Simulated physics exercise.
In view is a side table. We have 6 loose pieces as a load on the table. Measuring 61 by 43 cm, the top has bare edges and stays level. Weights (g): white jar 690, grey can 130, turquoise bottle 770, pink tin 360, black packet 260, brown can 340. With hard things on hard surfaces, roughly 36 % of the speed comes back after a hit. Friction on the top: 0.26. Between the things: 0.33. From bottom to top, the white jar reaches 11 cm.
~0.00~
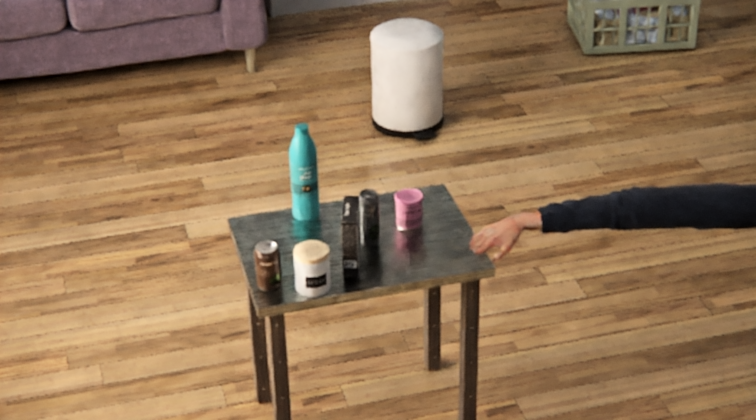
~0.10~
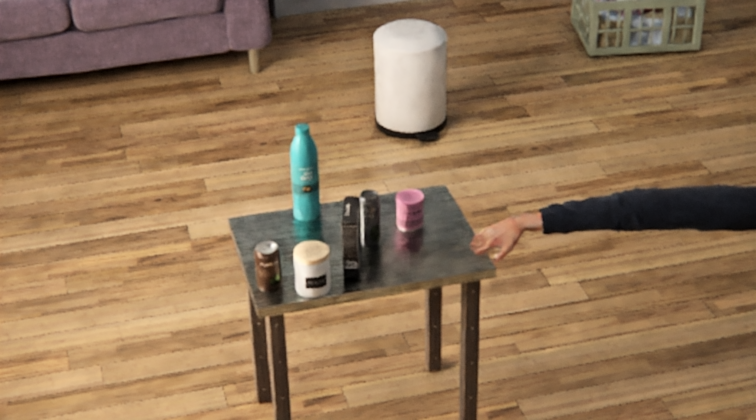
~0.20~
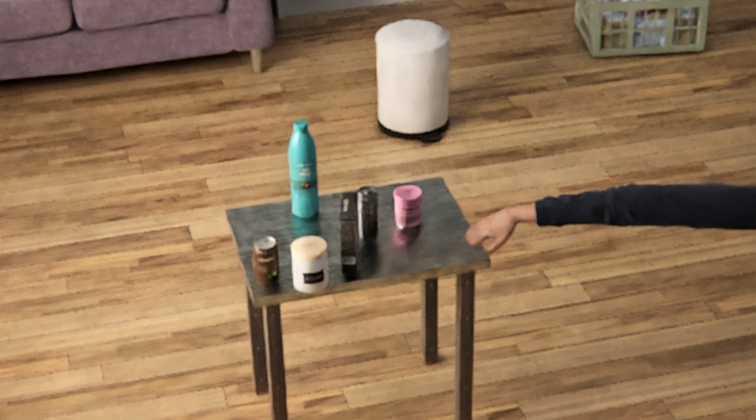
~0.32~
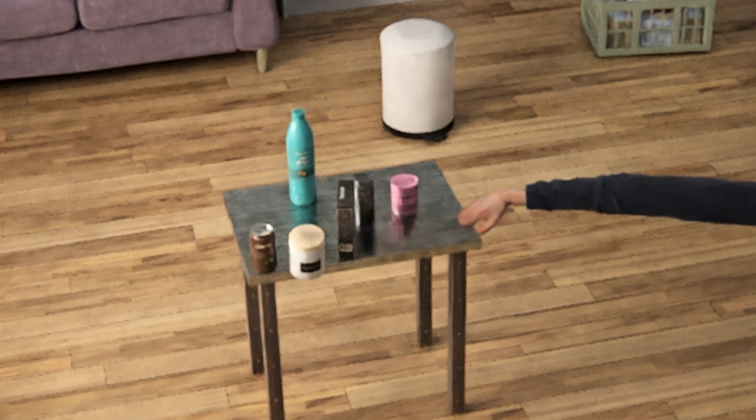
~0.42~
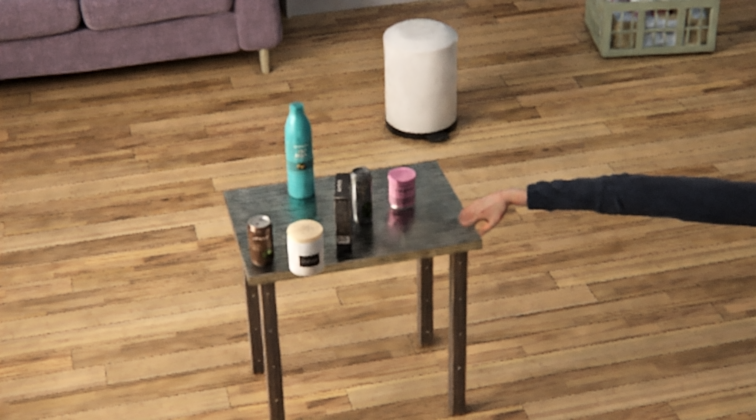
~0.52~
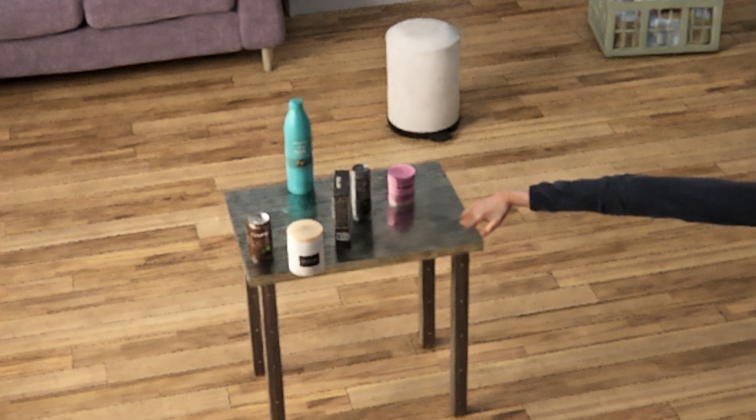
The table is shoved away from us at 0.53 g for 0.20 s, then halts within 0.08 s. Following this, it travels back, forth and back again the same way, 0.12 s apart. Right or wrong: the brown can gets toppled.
Wrong.
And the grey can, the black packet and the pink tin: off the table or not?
Well, the grey can does not come off, the black packet does not come off, and the pink tin does not come off.
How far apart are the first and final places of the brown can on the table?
It ends about 7 centimetres from where it started.
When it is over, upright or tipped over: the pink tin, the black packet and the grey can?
In the last frame the pink tin remains up, the black packet remains up and the grey can remains up.
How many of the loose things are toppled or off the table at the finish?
The number is 2.
After 0.82 s, turquoise bottle now off the table; brown can moved 5 cm near (265, 255); pink tin moved 6 cm.
After 1.12 s, table shifted 14 cm; white jar now off the table; brown can moved 2 cm near (261, 240); black packet moved 3 cm.
After 1.42 s, table shifted 8 cm; brown can moved 7 cm near (259, 235); pink tin moved 8 cm; grey can moved 7 cm.
In the end (2.2 s), off the table and tipped over, white jar and turquoise bottle; not toppled but over 5 cm from the start, grey can, pink tin, black packet and brown can. At the end, from the last picture's camera, brown can near (264, 251).
